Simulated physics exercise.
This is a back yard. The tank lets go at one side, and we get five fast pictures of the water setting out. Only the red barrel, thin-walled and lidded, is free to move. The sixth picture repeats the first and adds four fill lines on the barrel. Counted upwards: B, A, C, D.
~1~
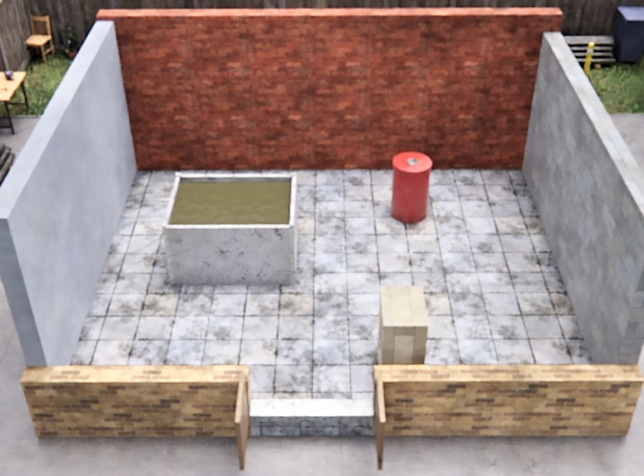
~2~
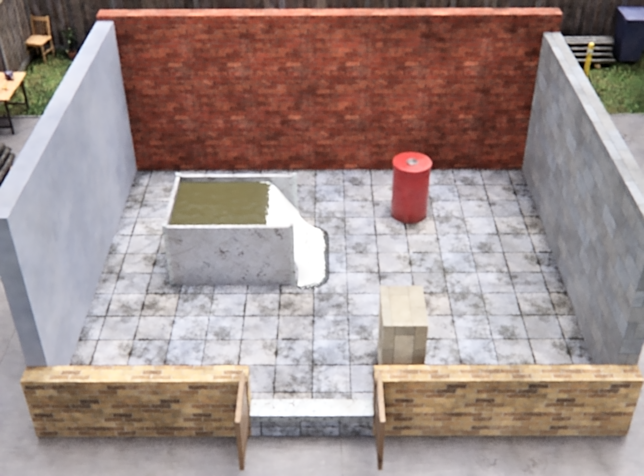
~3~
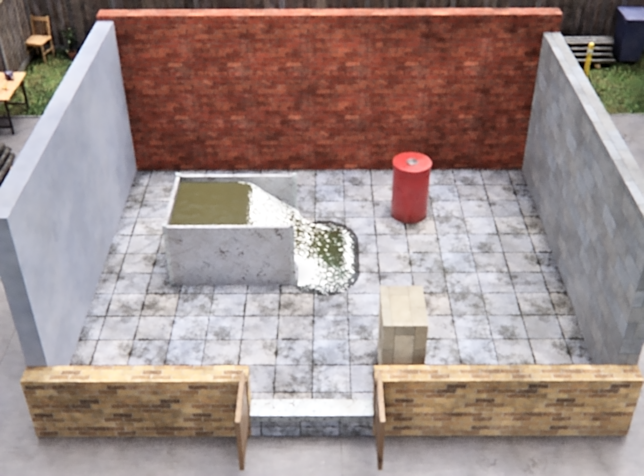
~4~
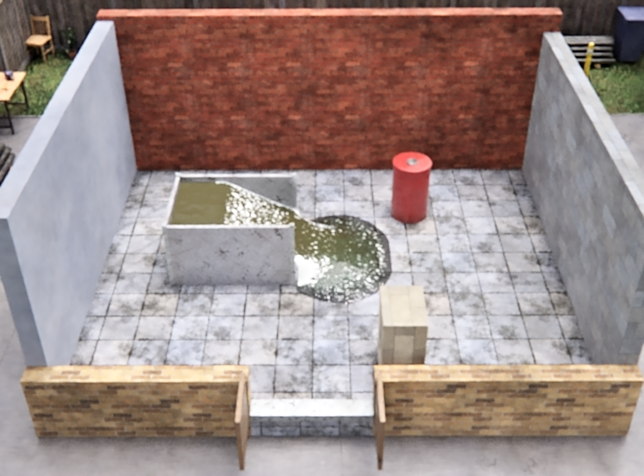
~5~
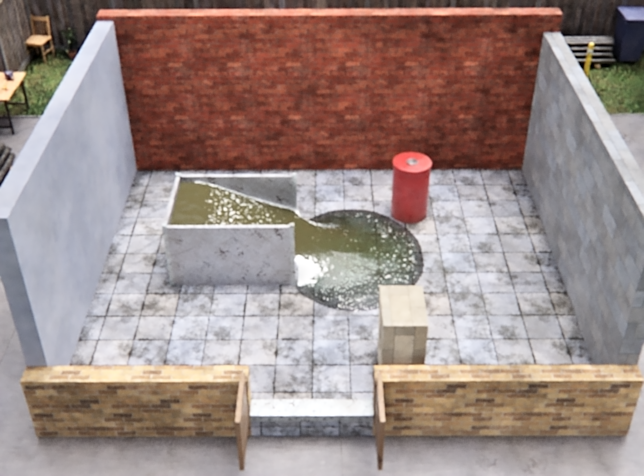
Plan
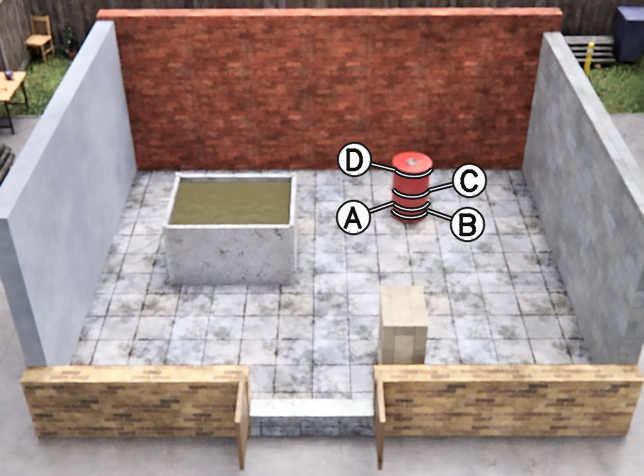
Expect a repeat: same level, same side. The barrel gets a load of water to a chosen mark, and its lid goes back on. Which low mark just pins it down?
Take C.
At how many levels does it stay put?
Two.
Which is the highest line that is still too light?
Here it is line A.
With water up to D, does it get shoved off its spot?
No, not at all.
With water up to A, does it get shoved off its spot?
Yes, it does.
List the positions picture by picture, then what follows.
Lid of the red barrel at (412, 162); tank full, its middle at (233, 205); open gate at (311, 369).
Water covers 2 % of the ground and is seen nearest the barrel at (316, 229).
Water covers 4 % of the ground and is seen nearest the barrel at (343, 227).
Water covers 7 % of the ground and is seen nearest the barrel at (369, 227).
Lid of the red barrel at (412, 162); water covers 11 % of the ground and is seen nearest the barrel at (386, 219).
On the marked copy, A at (411, 209); B at (411, 217); C at (412, 197); D at (414, 176); from the bottom up B, A, C, D.
With A, it is pushed about its own width away.
With B, it is pushed about 3 times its own width away.
With C, it does not move.
With D, it does not move.
